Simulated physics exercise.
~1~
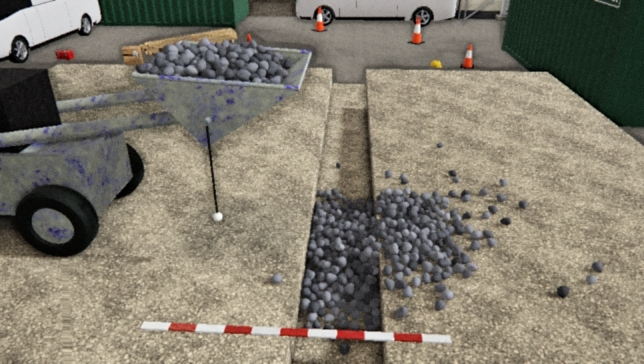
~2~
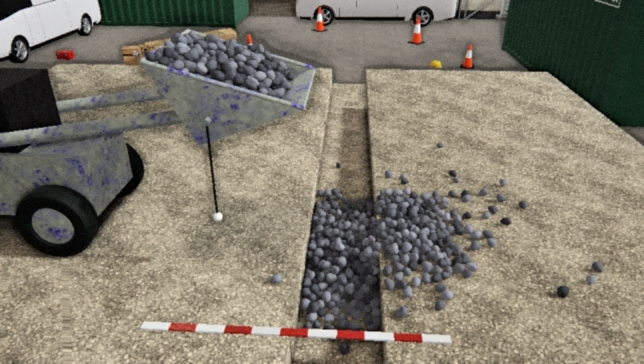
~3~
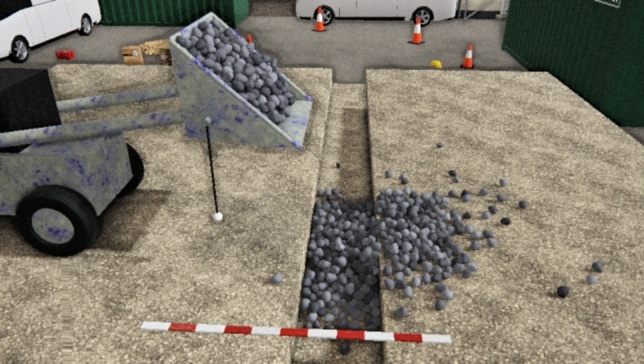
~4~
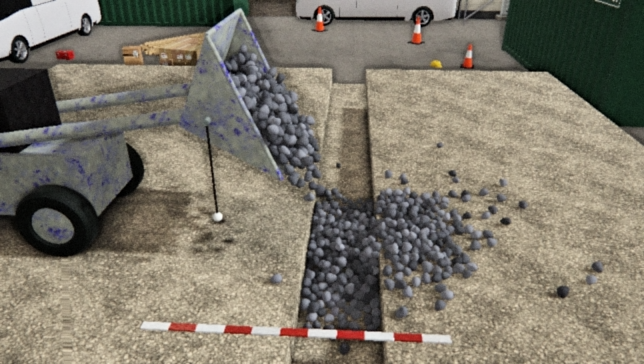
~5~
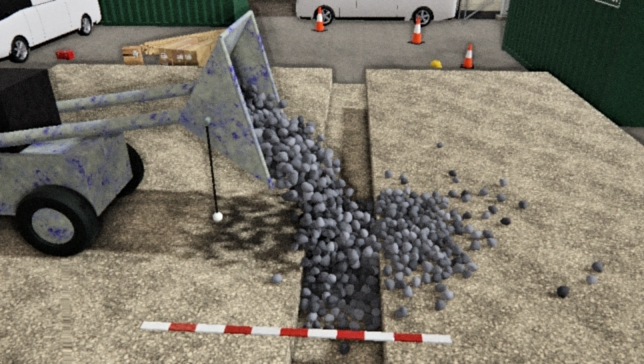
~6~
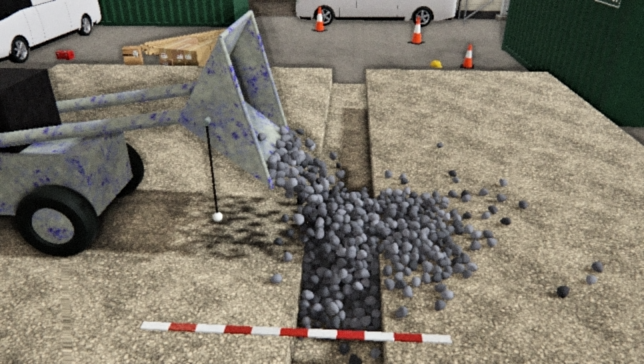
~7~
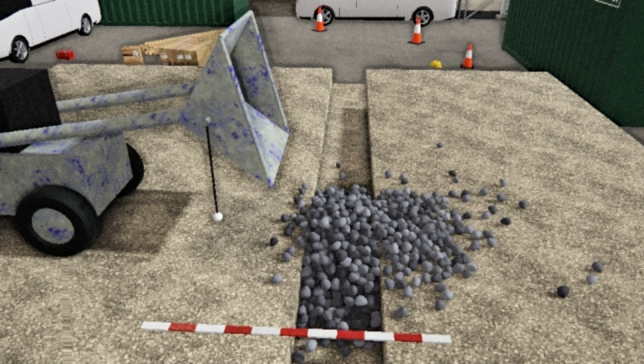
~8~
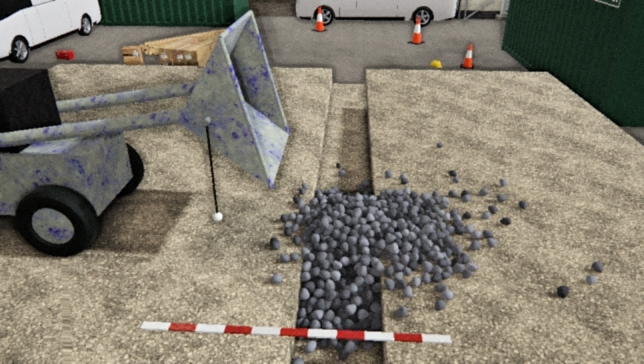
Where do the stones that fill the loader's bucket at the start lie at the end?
They lie lower down and further to the right, nearly all of them heaped in the trench with the earlier stones, while a few rest on its banks.
